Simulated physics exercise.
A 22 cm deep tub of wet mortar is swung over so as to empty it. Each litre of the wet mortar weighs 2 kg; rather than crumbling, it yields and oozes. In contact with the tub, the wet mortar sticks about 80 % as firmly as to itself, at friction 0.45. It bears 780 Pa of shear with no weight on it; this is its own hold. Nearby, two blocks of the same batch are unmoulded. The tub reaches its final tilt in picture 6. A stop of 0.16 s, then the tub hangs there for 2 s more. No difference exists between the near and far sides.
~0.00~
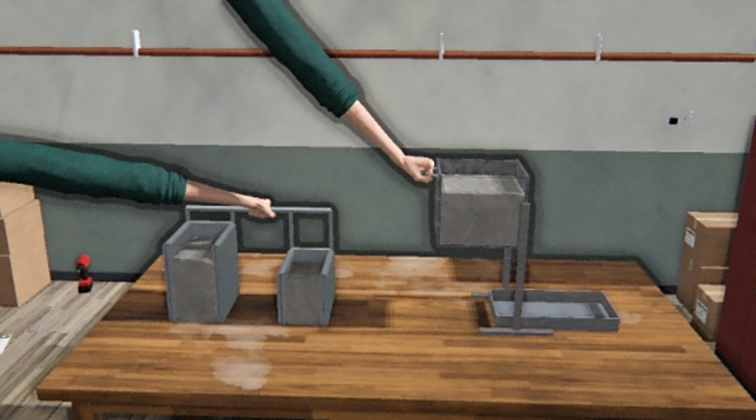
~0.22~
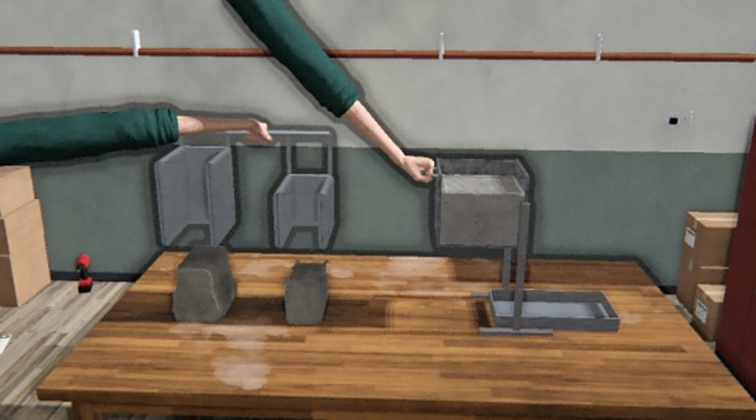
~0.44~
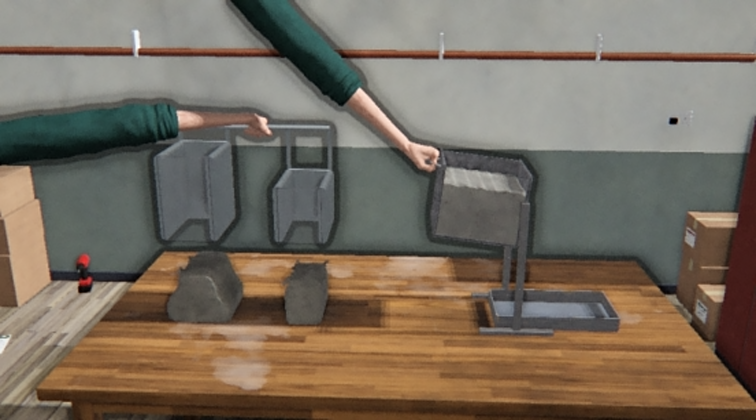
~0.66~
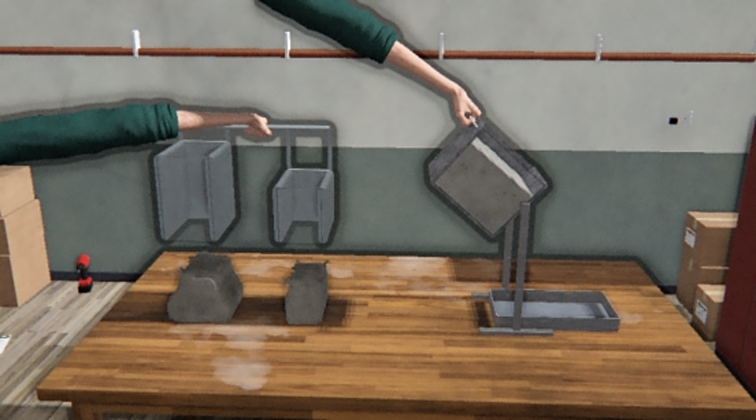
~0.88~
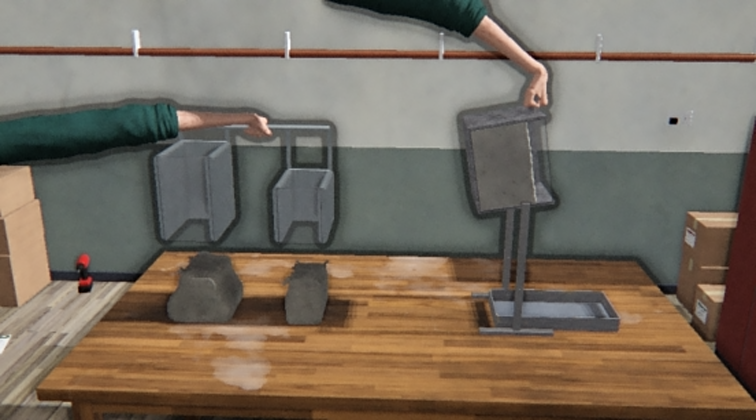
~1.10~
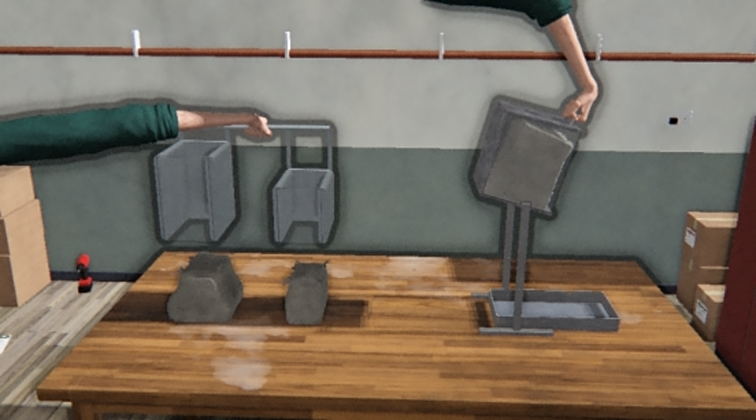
The clip opens with one hand on a frame joining two moulds and another gripping a tub of grey, wet mortar on a stand. The left hand lifts the moulds off two blocks, and the larger one slumps; the other hand then swings the tub rightward past upright onto its side and slightly beyond.
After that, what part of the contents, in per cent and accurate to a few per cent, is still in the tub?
The part still in the tub is near 37 out of 100.
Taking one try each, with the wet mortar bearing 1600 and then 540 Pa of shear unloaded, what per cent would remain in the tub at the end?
Respectively, close to 20 % and close to 30 %.
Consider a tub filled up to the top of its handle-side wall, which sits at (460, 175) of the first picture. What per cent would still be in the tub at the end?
Roughly 40 %.
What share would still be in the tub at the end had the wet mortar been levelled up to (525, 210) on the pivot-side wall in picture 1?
45 %.
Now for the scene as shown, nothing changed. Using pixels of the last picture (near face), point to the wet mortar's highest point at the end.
Highest point: Approx. (520, 175).
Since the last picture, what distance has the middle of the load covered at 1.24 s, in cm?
Shift: Roughly 8 cm.
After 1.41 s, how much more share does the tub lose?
It works out to some 0 per cent of the load.
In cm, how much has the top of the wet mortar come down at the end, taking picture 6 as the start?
16 cm.
After 1.24 s, the tub is at 105 degrees and holds 68 %.
After 1.41 s, the tub is at 105 degrees and holds 37 %.
After 1.58 s, the tub is at 105 degrees and holds 37 %.
After 1.75 s, the tub is at 105 degrees and holds 37 %.
After 3.10 s, at the end, the tub is at 105 degrees and holds 37 %.
